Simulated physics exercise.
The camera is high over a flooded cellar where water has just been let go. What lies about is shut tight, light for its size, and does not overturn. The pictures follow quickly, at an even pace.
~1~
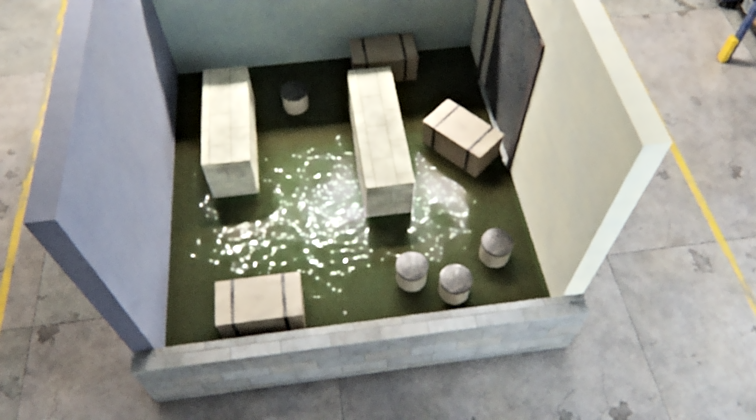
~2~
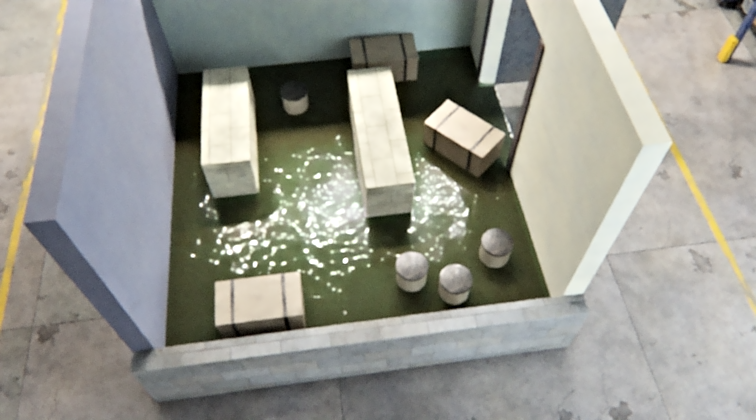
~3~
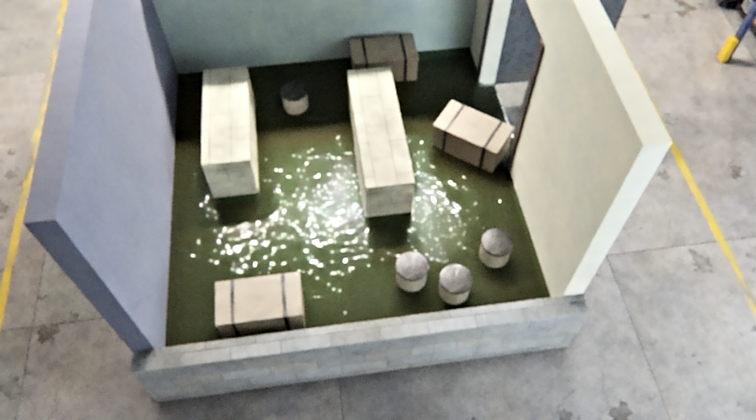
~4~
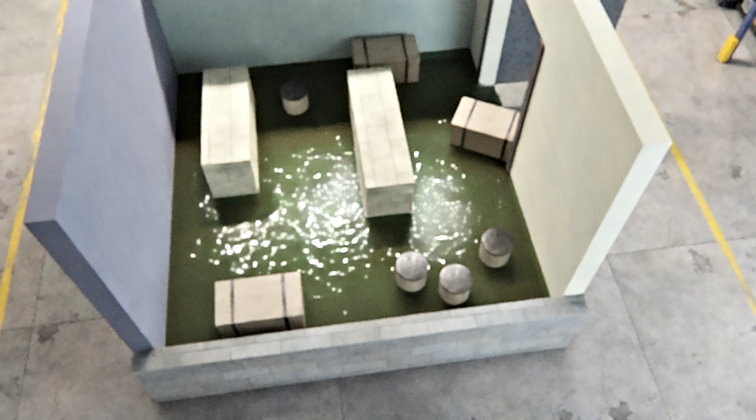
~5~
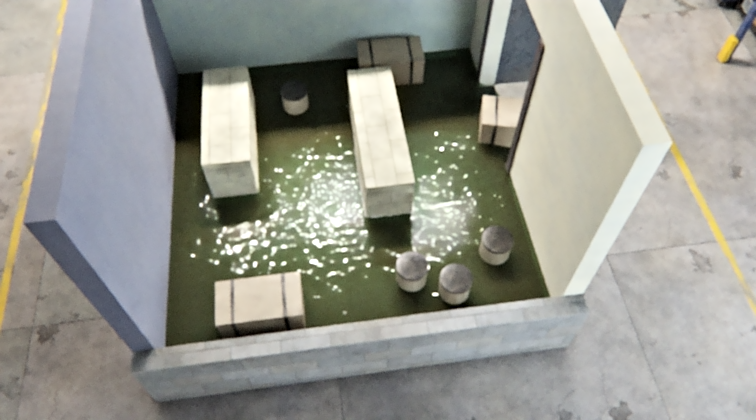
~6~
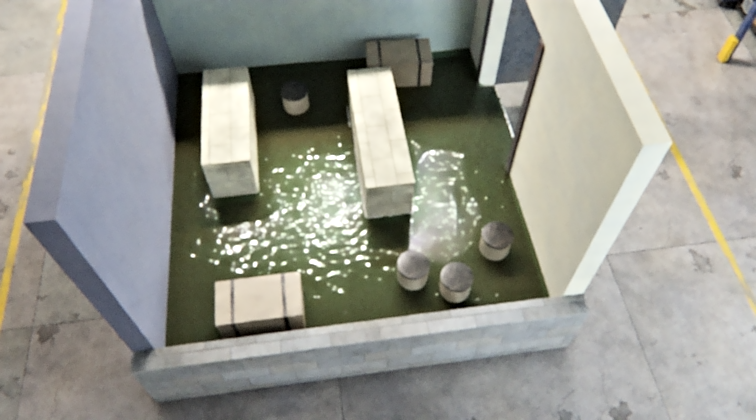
A walled cellar flooded with murky green water is seen from high above by a still camera. Two long pale blocks stand in the water among tan, dark-banded trunks at the back, right and lower left, with grey-topped pails mostly at lower right. The dark door in the right wall opens, then the nearby trunk drifts right, turning, and passes out of sight through the gap, while the back trunk slides slightly right.
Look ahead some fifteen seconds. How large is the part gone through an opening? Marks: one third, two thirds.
That comes to two thirds or above.
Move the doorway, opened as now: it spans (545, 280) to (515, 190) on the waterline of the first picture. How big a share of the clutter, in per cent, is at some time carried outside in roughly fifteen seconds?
I make it 60 per cent.
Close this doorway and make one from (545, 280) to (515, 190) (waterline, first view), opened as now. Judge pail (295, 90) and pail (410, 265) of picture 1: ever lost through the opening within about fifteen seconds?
In that order: Inside, carried outside.
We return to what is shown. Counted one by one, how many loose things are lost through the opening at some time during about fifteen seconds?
6 of them.
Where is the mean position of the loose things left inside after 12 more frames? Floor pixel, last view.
At about (431, 197).
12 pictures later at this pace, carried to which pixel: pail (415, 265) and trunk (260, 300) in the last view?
Near (482, 174) and (322, 292).
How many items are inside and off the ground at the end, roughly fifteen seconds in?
1 of them.
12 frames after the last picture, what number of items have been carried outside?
That makes 3.
A moment on, 1 of 7 are out; 6 afloat.
Next, 3 of 7 are out; 4 afloat.
Later, 6 of 7 are out; 1 afloat.
In the end, 6 of 7 are out; 1 afloat.
